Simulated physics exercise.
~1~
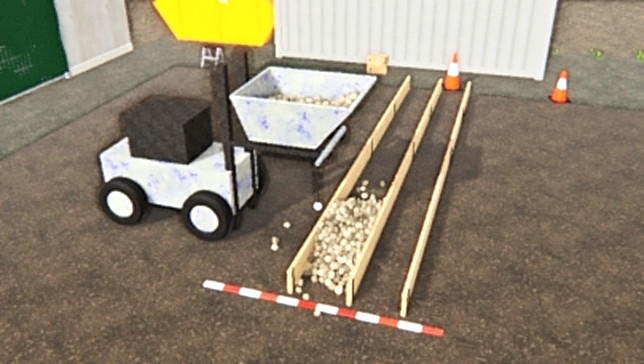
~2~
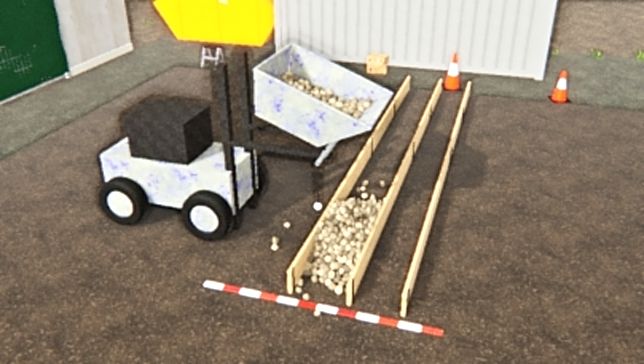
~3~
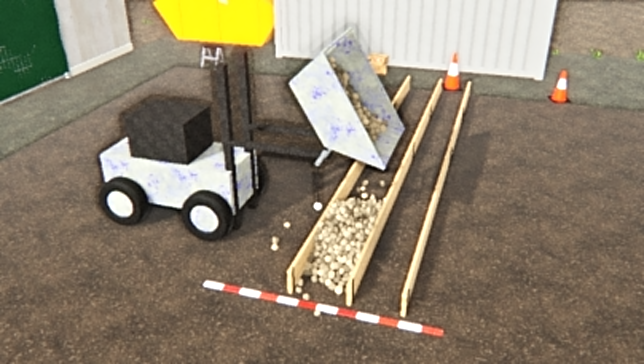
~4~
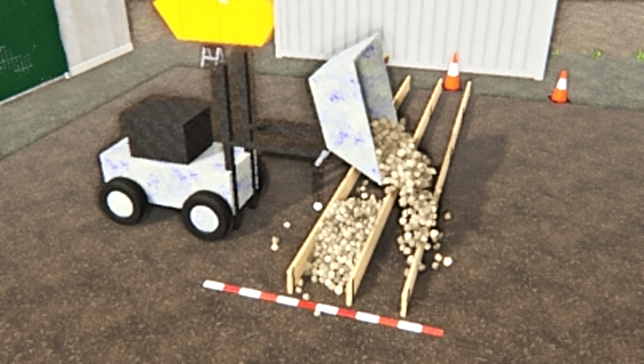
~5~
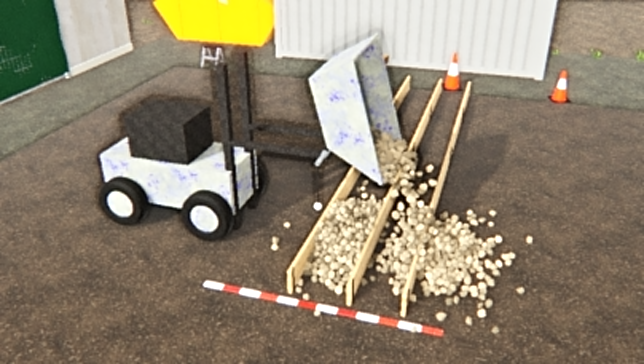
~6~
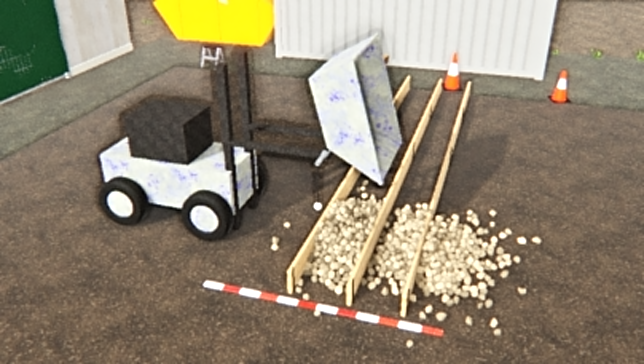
A small forklift tipped its speckled white skip steeply to the right, and pale stones poured down over the wooden planks beside an earlier pile, spilling past the last board until the skip hung empty above a wide, loose heap.
